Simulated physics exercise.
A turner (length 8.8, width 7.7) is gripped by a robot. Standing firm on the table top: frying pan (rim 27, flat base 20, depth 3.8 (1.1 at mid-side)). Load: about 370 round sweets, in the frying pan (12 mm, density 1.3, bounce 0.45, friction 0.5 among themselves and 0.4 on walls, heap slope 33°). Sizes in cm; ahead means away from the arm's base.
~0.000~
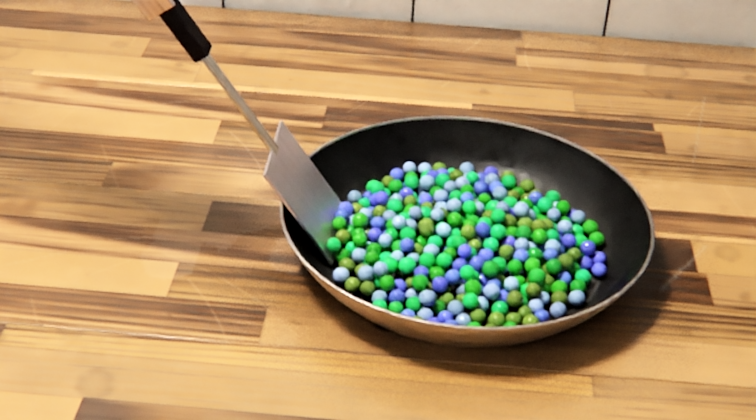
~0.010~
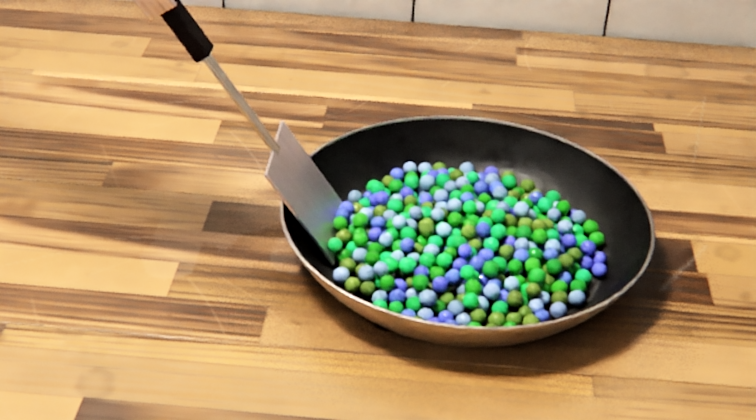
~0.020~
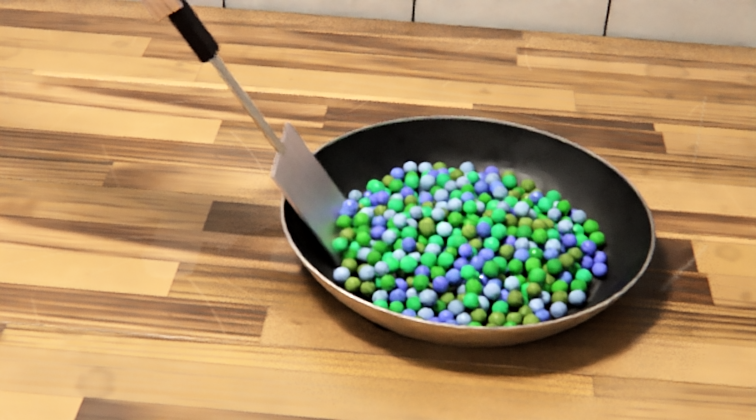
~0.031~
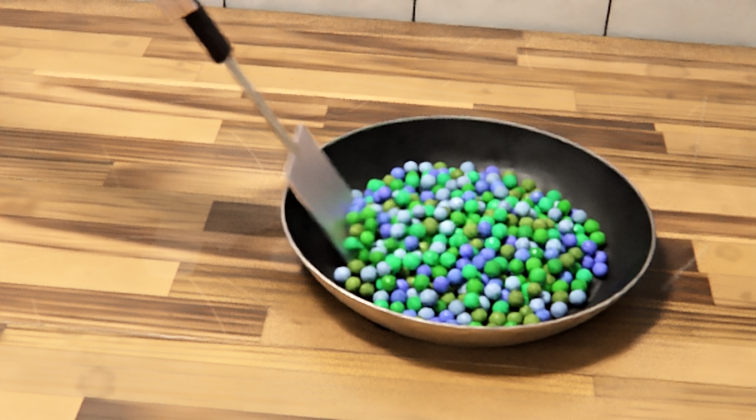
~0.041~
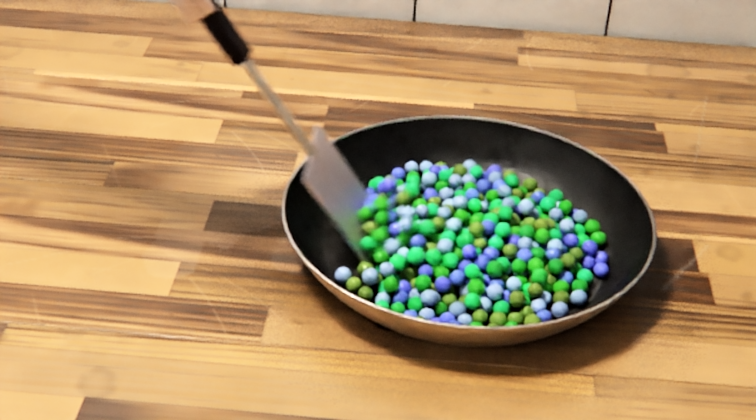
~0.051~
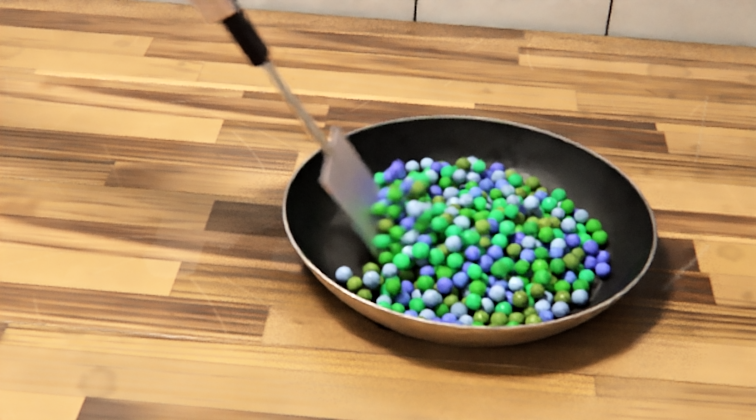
The footage shows a black frying pan of green, blue and olive round sweets on a wooden table top. A turner at its left side stays nearly still, then moves right, pushing the nearest sweets into a heap.
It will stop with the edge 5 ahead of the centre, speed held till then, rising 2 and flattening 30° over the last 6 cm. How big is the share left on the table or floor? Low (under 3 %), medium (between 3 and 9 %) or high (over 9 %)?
Share on the table or floor: Medium (between 3 and 9 %).
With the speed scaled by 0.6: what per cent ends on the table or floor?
Some 0 per cent.
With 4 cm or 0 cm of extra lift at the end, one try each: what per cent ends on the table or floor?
Some 15 and 0 per cent.
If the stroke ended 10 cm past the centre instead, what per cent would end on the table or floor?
It would be near 20 per cent.
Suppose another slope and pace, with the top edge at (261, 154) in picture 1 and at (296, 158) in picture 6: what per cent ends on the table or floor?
About 0 per cent.
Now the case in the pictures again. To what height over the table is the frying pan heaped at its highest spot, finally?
Roughly 4.5 cm.
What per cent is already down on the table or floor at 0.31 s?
About 4 per cent.
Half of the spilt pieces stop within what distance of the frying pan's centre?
Some 32 cm.
By 0.08 s, sloping 56°, highest piece 8 above the table; 371 in the frying pan.
By 0.10 s, sloping 47°, highest piece 10 above the table; 369 in the frying pan, 2 on the blade or in flight.
By 0.31 s, sloping 26°, highest piece 6 above the table; 349 in the frying pan, 18 on the table or floor, 4 on the blade or in flight.
By 1.36 s, sloping 26°, highest piece 4 above the table; 349 in the frying pan, 22 on the table or floor.
Final count, 349 in the frying pan, 22 on the table or floor. That is 6 % on the table or floor.
